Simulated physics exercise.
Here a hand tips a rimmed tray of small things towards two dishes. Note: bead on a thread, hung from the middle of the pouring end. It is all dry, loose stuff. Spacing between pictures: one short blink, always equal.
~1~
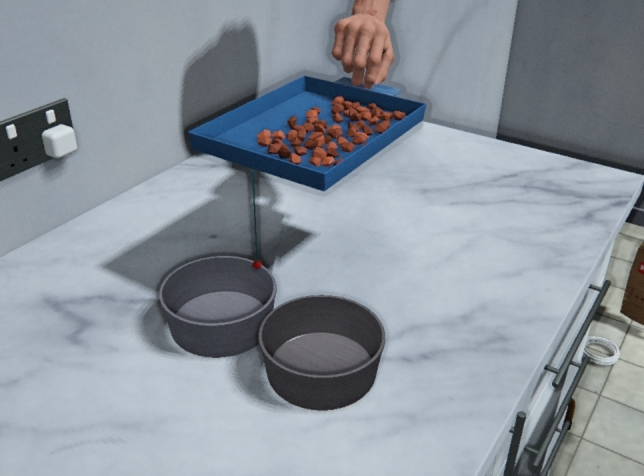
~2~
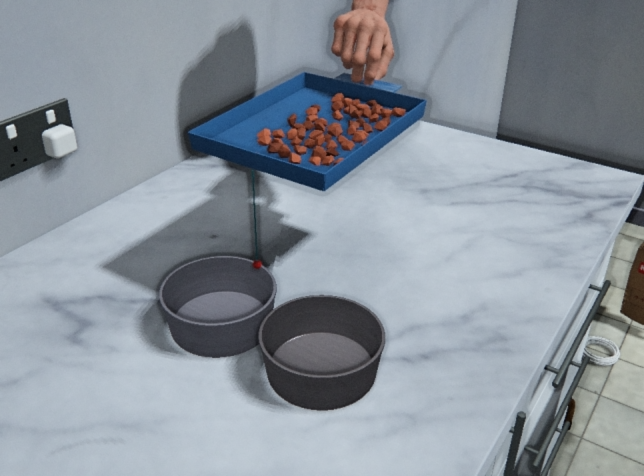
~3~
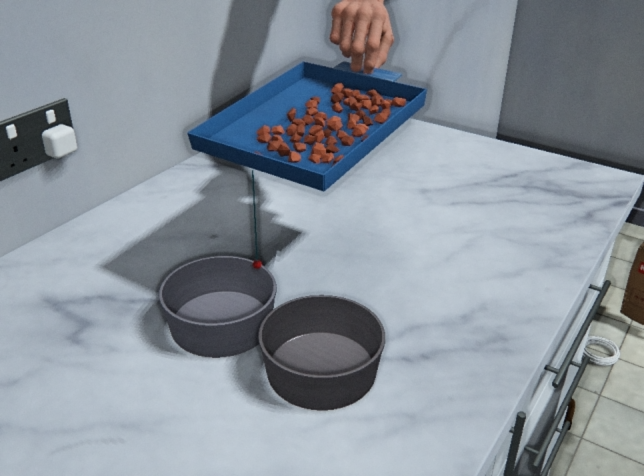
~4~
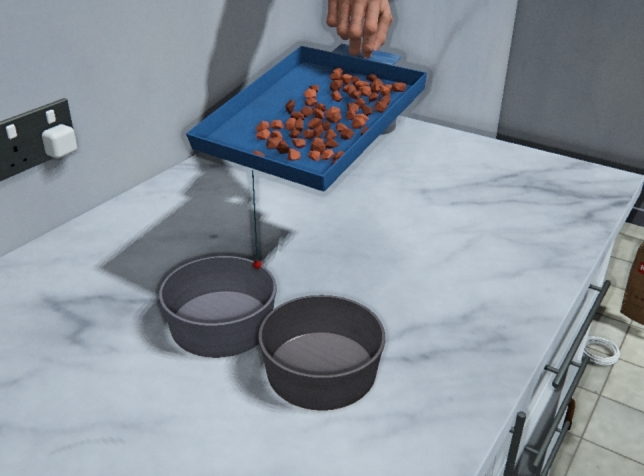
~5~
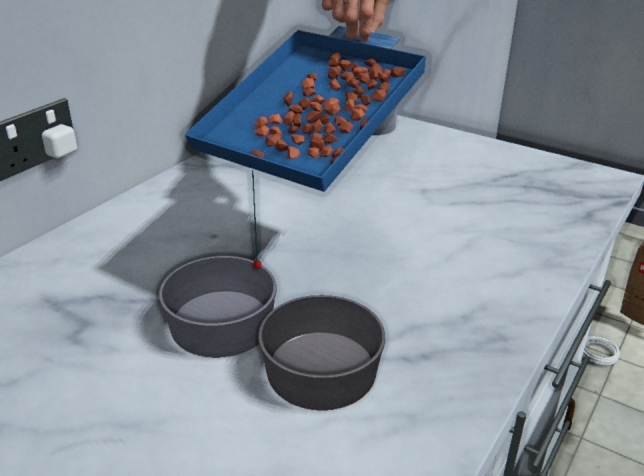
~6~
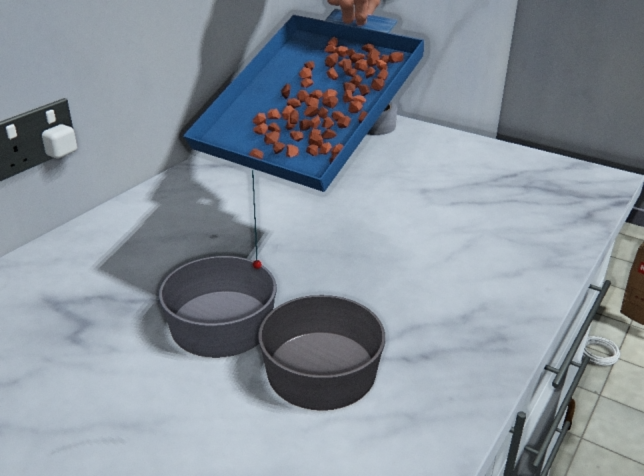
Hand raising the far end of a blue tray of reddish-brown chunks, steadily steepening it above two dark round dishes on marble.
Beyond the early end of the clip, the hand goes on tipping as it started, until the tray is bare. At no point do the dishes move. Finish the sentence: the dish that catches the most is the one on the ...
... left.
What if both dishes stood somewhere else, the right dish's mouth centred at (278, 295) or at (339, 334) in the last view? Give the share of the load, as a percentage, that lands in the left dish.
In order: 10 percent and 60 percent.
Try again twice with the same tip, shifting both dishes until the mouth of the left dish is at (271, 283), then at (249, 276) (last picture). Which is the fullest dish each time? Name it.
Try 1 - the dish at left, try 2 - the dish at left.
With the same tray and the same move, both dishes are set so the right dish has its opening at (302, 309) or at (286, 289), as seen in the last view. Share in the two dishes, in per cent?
Roughly 70 per cent, then roughly 40 per cent.
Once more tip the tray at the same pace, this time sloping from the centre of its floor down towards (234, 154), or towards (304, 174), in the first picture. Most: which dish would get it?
So: The left-standing dish on the first go, the right-standing dish on the second.
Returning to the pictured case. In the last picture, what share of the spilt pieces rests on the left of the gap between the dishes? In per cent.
Roughly 70 %.
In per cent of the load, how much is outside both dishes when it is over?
That comes to some 20 per cent.
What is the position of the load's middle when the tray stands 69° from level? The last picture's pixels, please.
About (268, 154).
Shortly afterwards, tray tipped steeply; all but a few on the tray; only a few in the air.
Next, tray tipped past a quarter turn; near half on the tray; a little in the right dish; near a quarter in the left dish; a little outside both; a little in the air.
Some moments later, tray tipped past a quarter turn; near a quarter in the right dish; near two thirds in the left dish; near a quarter outside both.
In the end, tray tipped past a quarter turn; near a quarter in the right dish; near two thirds in the left dish; near a quarter outside both.
